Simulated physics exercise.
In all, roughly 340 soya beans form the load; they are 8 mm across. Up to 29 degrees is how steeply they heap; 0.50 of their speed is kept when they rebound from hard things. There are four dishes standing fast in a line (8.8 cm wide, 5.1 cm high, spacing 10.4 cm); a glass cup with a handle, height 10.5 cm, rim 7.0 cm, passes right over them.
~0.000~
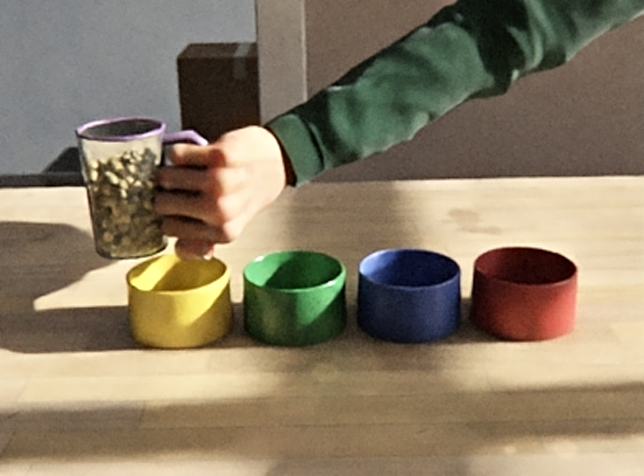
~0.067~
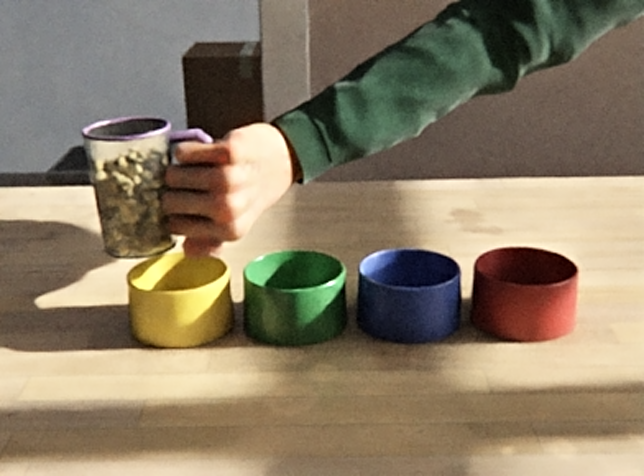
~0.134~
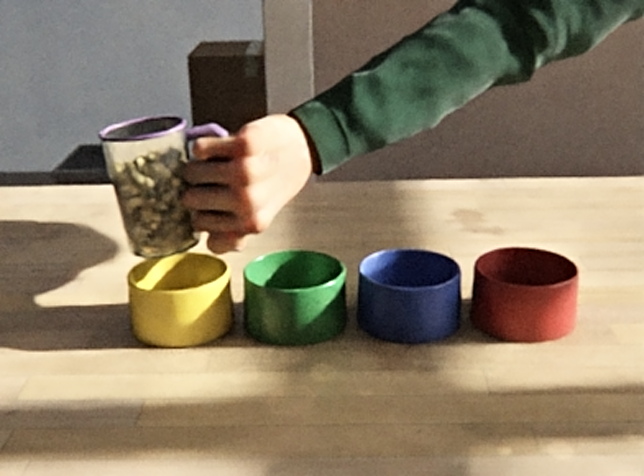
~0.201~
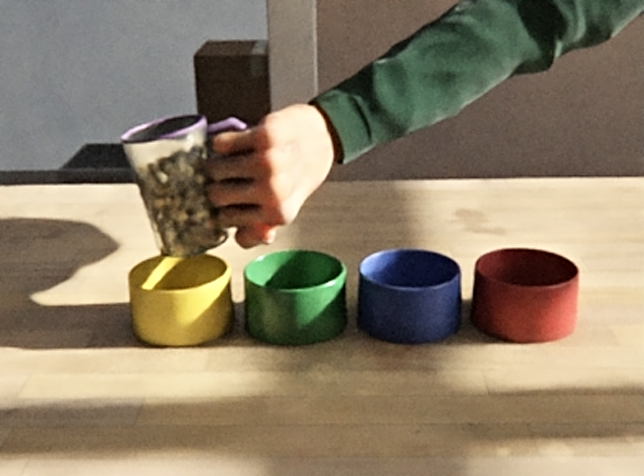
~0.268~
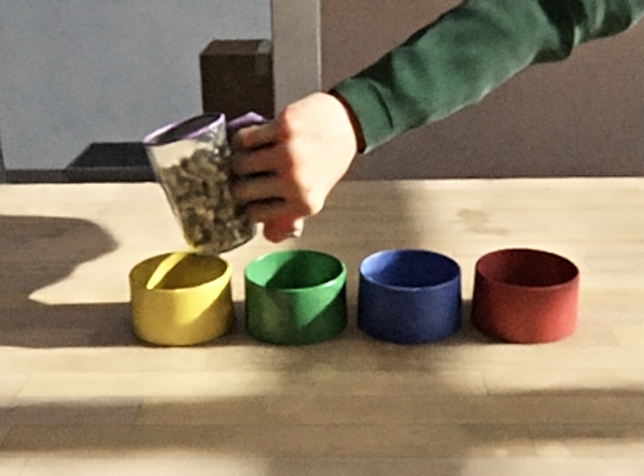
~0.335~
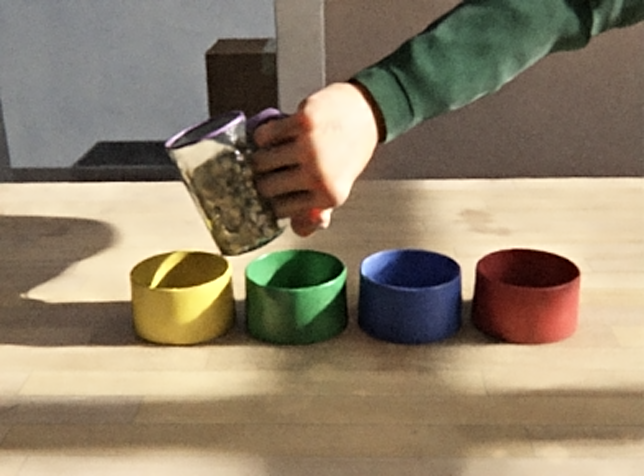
A hand in a dark green sleeve, reaching in from the upper right, carries a clear cup of pale beans by its purple handle from left to right, steadily leaning its rim over to the left. Below it, yellow, green, blue and red dishes stand still in a row, left to right, on a sunlit wooden table. The steady view looks slightly down from the front as the cup passes above the yellow dish toward the green one's side.
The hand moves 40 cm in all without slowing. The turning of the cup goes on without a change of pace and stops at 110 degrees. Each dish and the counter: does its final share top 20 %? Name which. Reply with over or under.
Red dish over, blue dish under, green dish under, yellow dish under, counter under.
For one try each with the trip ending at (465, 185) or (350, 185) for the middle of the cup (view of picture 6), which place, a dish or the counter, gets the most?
On the first run most goes to blue, and on the second to green.
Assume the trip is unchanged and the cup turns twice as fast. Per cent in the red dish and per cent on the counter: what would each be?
It would be red 30 and counter 20.
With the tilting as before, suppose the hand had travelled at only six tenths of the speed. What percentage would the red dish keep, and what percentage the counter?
In that case red 20, counter 10.
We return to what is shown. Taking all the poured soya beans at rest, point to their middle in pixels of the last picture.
My guess is close to (517, 294).
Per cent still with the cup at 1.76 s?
I'd say close to 55 per cent.
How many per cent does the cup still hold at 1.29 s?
That would be some 100 per cent.
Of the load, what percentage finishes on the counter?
Roughly 5 in a hundred.
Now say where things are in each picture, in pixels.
In the first picture, cup at (127, 189), tilt 0 degrees, lip at (79, 130), moved 0.0 cm; middle of the pieces at (124, 202); yellow dish at (178, 273); green dish at (294, 270); blue dish at (410, 268); red dish at (525, 266).
In the second picture, cup at (134, 188), tilt 1 degrees, lip at (85, 130), moved 0.6 cm; middle of the pieces at (131, 202).
In the third picture, cup at (155, 188), tilt 5 degrees, lip at (102, 133), moved 2.3 cm; middle of the pieces at (153, 201).
In the fourth picture, cup at (179, 187), tilt 10 degrees, lip at (124, 137), moved 4.4 cm; middle of the pieces at (179, 201).
In the fifth picture, cup at (204, 186), tilt 15 degrees, lip at (145, 141), moved 6.5 cm; middle of the pieces at (205, 200).
In the sixth picture, cup at (229, 186), tilt 20 degrees, lip at (167, 145), moved 8.6 cm; middle of the pieces at (231, 199); yellow dish at (181, 270); green dish at (295, 269); blue dish at (411, 269); red dish at (528, 268). Its pace works out near 75 degrees a second; the hand travels 31 cm a second.
After 0.91 s, tilt 63 degrees; cup holds 100 %.
Then, at 1.29 s, tilt 91 degrees; cup holds 100 %.
After 1.76 s, tilt 110 degrees; cup holds 55 %, red 45 %.
At rest (3.0 s), red 95 %, blue 0 %, green 0 %, yellow 0 %, counter 5 %.
